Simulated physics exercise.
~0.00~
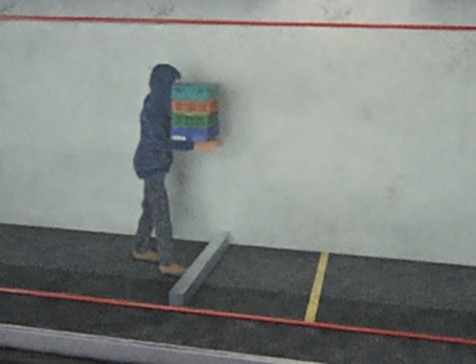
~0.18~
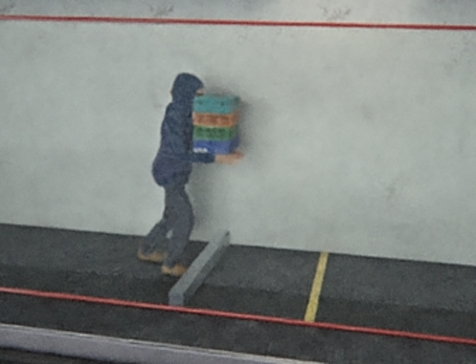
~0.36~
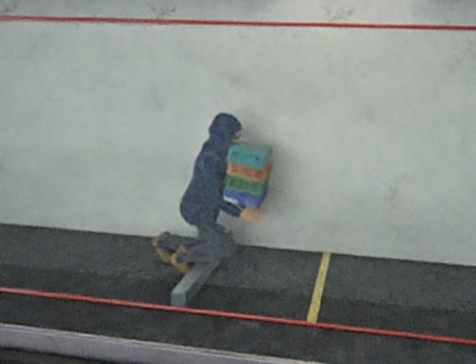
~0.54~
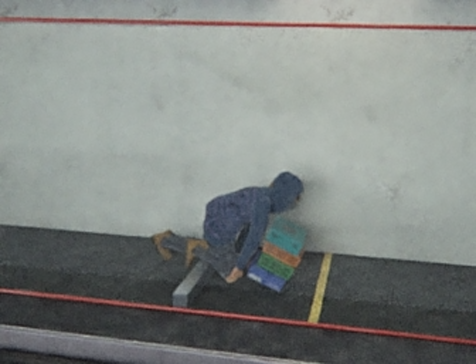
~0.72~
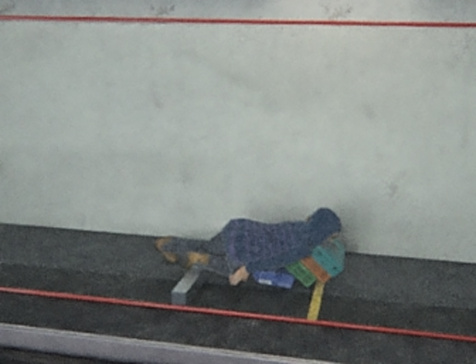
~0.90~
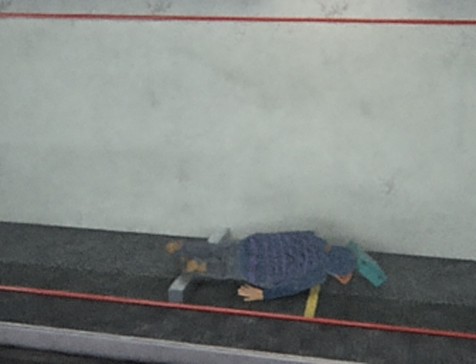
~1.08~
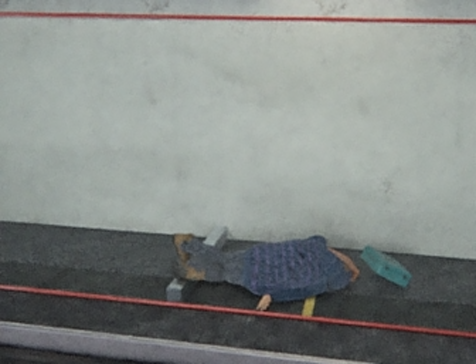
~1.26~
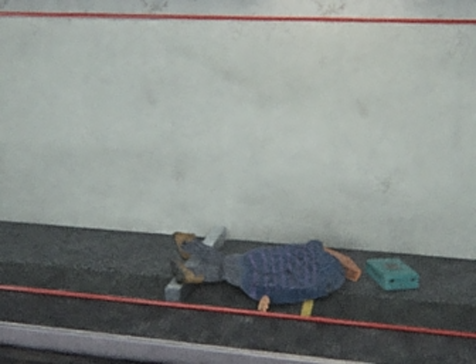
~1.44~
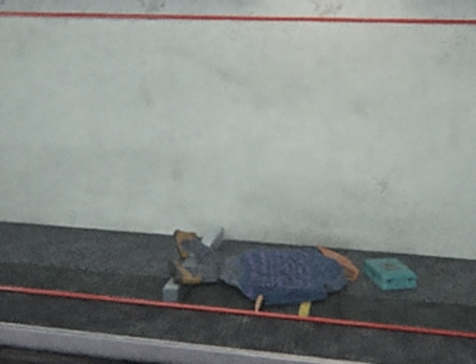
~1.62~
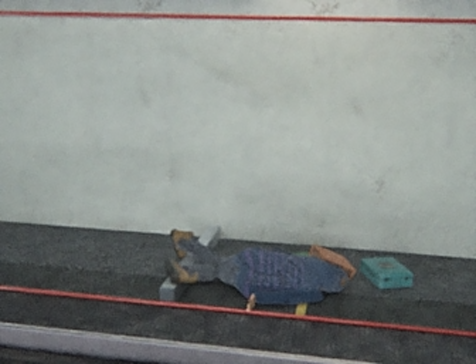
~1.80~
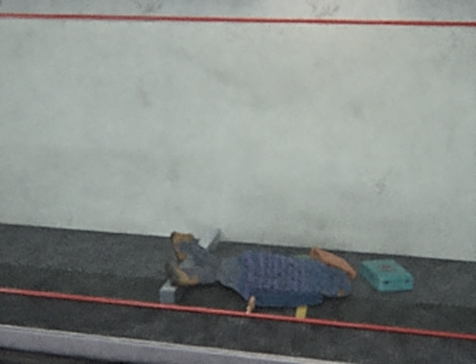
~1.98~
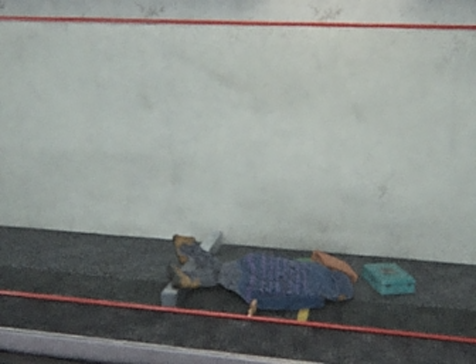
Hooded person carrying stacked coloured boxes pitching forward over a low rail, falling flat across a yellow line, teal box landing beyond.
